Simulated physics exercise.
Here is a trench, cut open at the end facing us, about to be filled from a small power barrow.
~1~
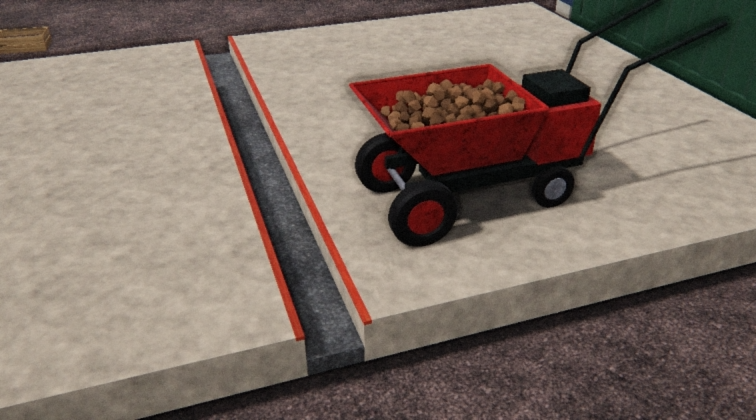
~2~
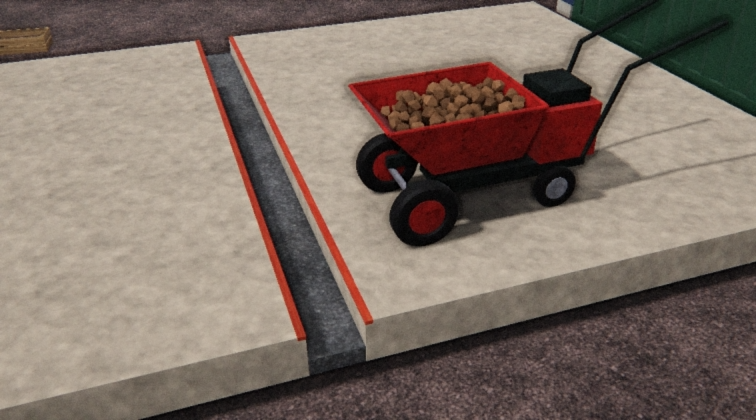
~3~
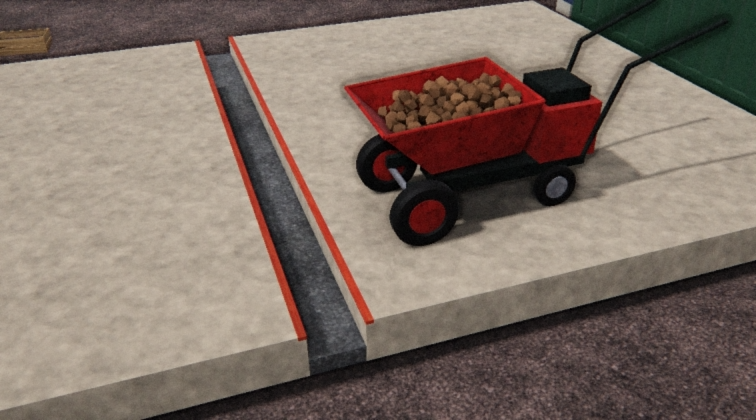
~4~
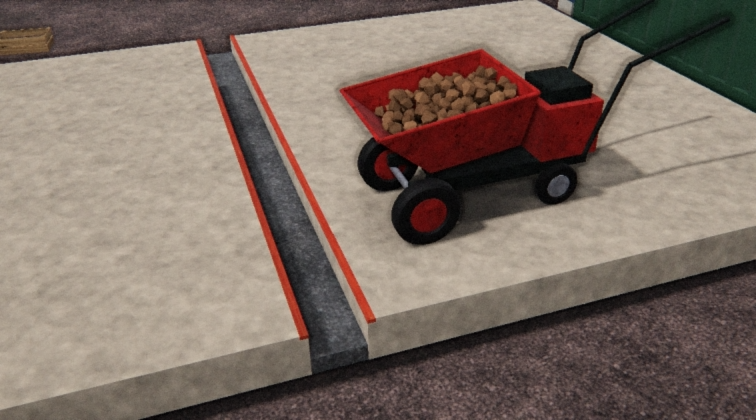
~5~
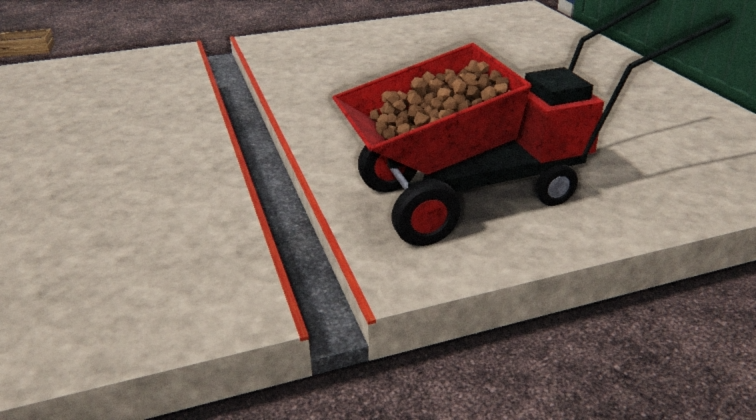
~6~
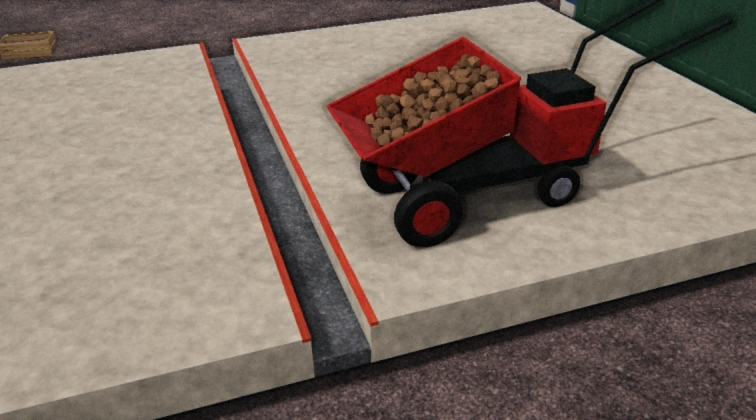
A small red power barrow heaped with brown clay clods stood beside a narrow, red-edged trench while its skip gradually tilted forward to the left, the clods staying inside and the wheels barely moving.
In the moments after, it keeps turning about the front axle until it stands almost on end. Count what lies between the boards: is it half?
In the trench: The larger part.
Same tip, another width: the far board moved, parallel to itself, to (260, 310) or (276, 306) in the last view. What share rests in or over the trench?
About 100 and 80 per cent.
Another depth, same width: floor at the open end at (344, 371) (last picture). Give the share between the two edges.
Close to 80 per cent.
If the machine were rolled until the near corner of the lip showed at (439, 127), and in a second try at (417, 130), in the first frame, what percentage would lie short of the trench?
About 20 and 10 per cent.
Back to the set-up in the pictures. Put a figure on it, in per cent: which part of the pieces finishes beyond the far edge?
It comes to 25 per cent or so.
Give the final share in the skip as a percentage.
Roughly 10 in a hundred.
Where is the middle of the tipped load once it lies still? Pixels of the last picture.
Roughly at (293, 244).
Soon after the last picture, skip tipped steeply; all in the skip.
A little later, skip tipped right over; about two thirds in the skip; about a quarter in or heaped over the trench; a small part beyond it; a stray few falling.
Later still, skip tipped right over; a small part in the skip; about two thirds in or heaped over the trench; about a quarter beyond it.
At rest, skip tipped right over; a small part in the skip; about two thirds in or heaped over the trench; about a quarter beyond it.
